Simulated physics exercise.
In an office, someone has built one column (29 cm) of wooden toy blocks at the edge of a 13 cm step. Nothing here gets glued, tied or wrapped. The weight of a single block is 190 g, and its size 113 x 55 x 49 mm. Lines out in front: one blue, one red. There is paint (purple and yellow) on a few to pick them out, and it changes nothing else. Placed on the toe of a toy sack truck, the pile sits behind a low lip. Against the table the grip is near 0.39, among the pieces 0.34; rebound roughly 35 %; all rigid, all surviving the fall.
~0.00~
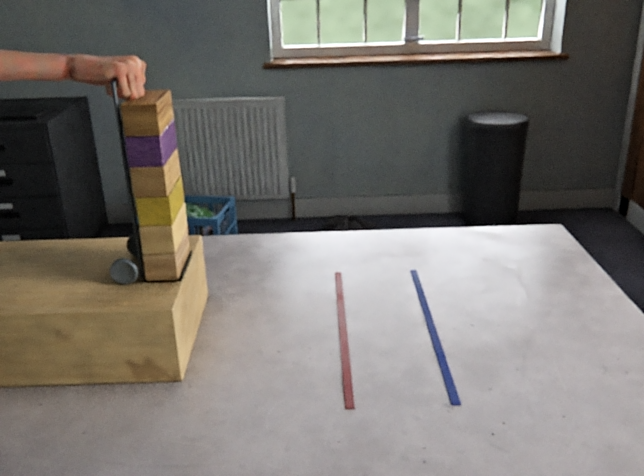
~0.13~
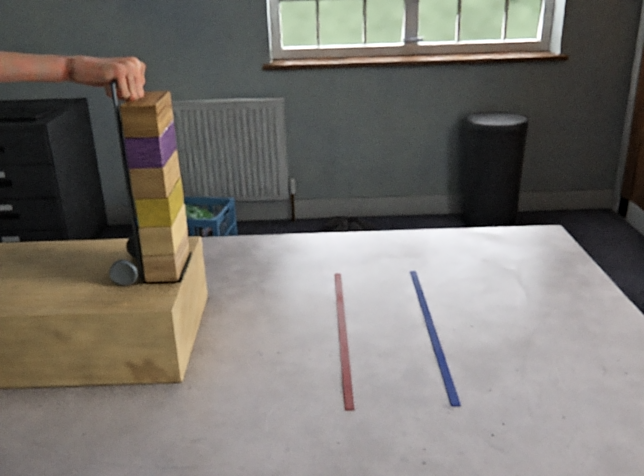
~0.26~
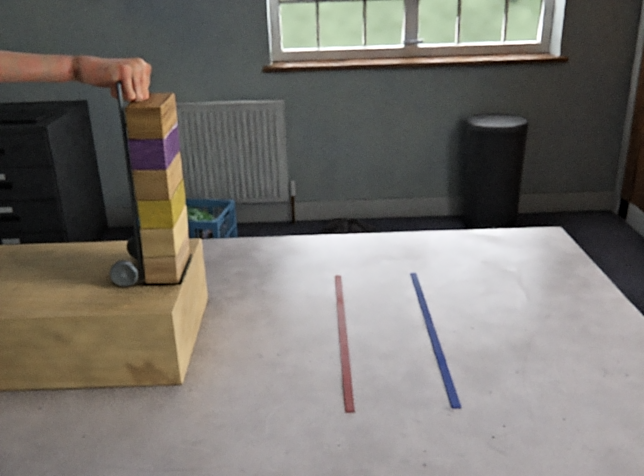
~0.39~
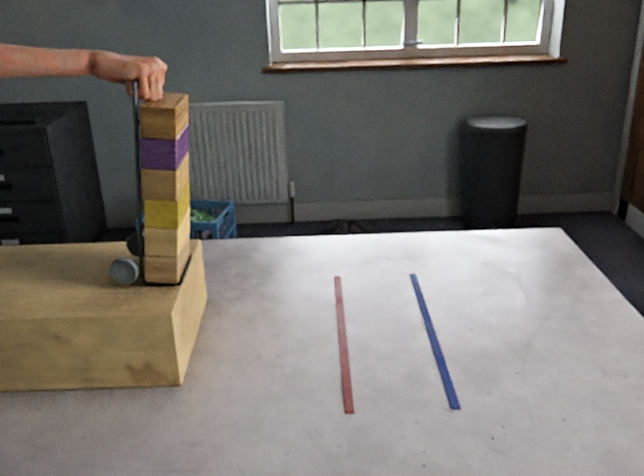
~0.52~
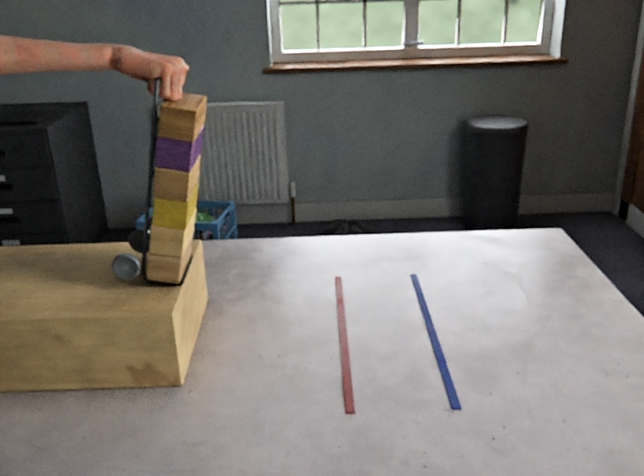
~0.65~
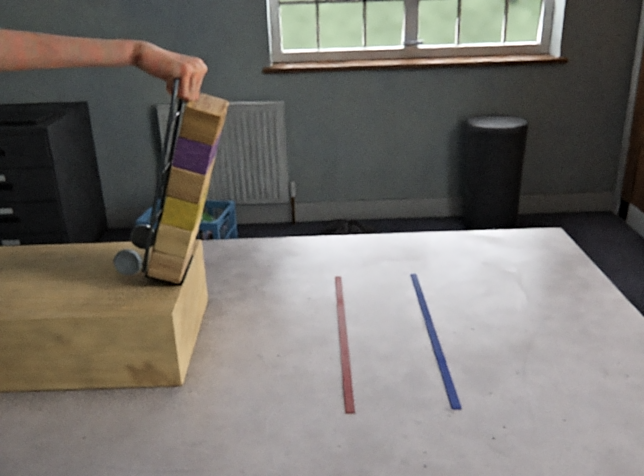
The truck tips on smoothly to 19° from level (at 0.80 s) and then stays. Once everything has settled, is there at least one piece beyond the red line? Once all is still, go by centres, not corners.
Yes.
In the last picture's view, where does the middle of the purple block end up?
At about (355, 320).
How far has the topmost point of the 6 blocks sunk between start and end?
I'd say it's about 38 cm lower than before.
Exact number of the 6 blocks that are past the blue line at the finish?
Number past the line: 0.
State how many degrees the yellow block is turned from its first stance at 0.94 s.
Something like 70°, more or less.
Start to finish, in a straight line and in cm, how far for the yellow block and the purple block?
For yellow it's roughly 30 cm, and for purple it's roughly 46 cm.
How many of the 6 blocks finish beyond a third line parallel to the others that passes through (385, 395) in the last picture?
Count: 1.
After 0.78 s, none of the 6 blocks past the red line, 6 disturbed; purple block 33° from how it stood, 20 mm lower; yellow block 33° from how it stood.
After 0.94 s, none of the 6 blocks past the red line, 6 disturbed; purple block 70° from how it stood, 15 cm lower; yellow block 69° from how it stood, 9 cm lower.
After 1.14 s, 2 of the 6 blocks past the red line; yellow block on its side; purple block 70° from how it stood, 31 cm lower.
In the end (1.9 s), 2 of the 6 blocks past the red line; purple block on its side; yellow block on its side. The farthest middle lies 11 cm beyond that line. From the last view, middles, purple block near (355, 321), yellow block near (289, 323).
